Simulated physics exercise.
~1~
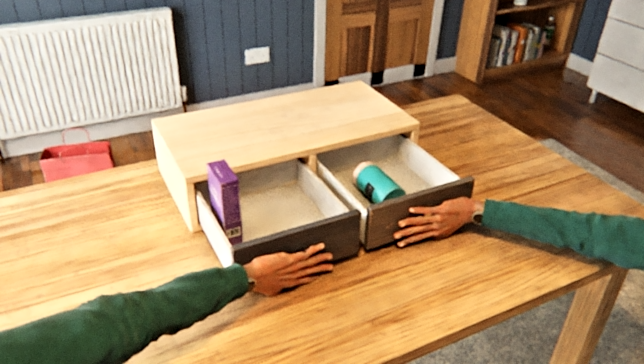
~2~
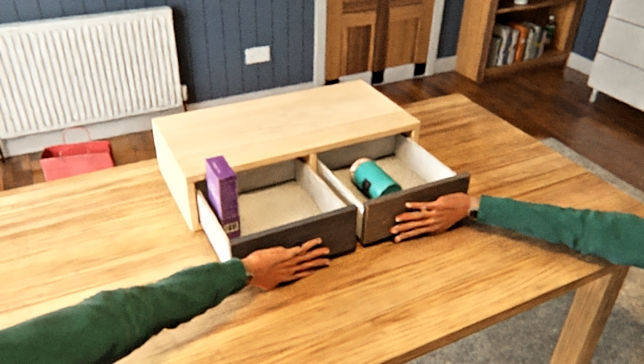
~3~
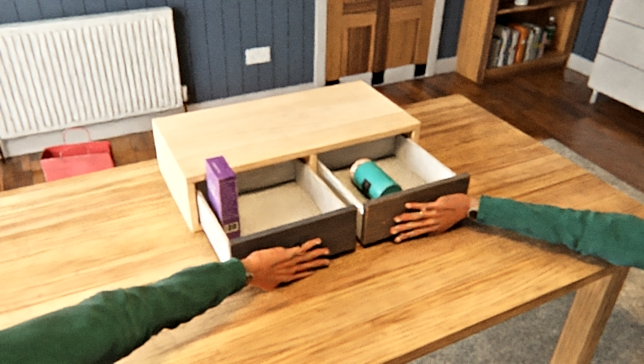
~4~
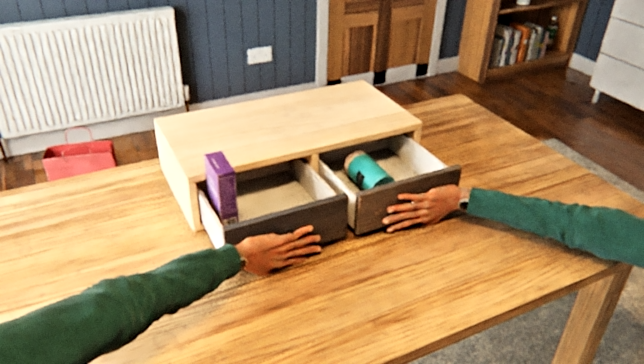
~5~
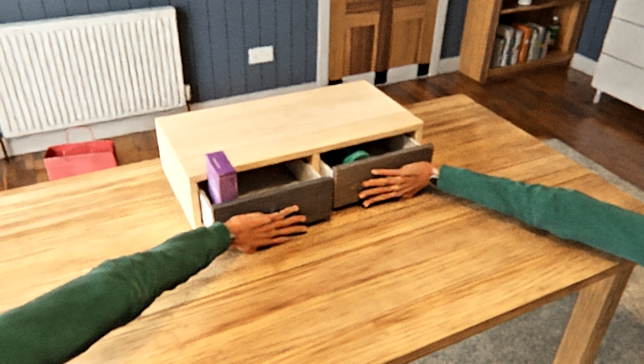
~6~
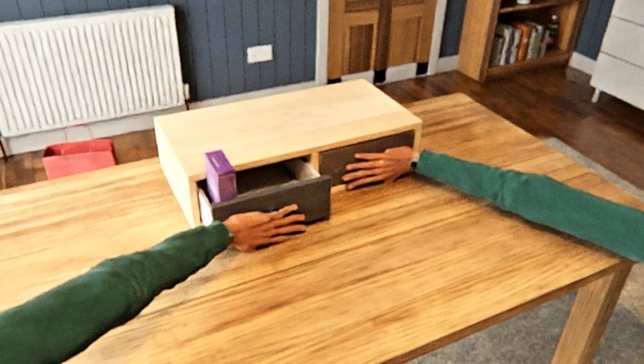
In this clip, two hands push in the open drawers of a small wooden chest, the left holding an upright purple packet and the right a turquoise jar on its side; the right drawer closes, while the left stops partway, still ajar with the packet sticking up.
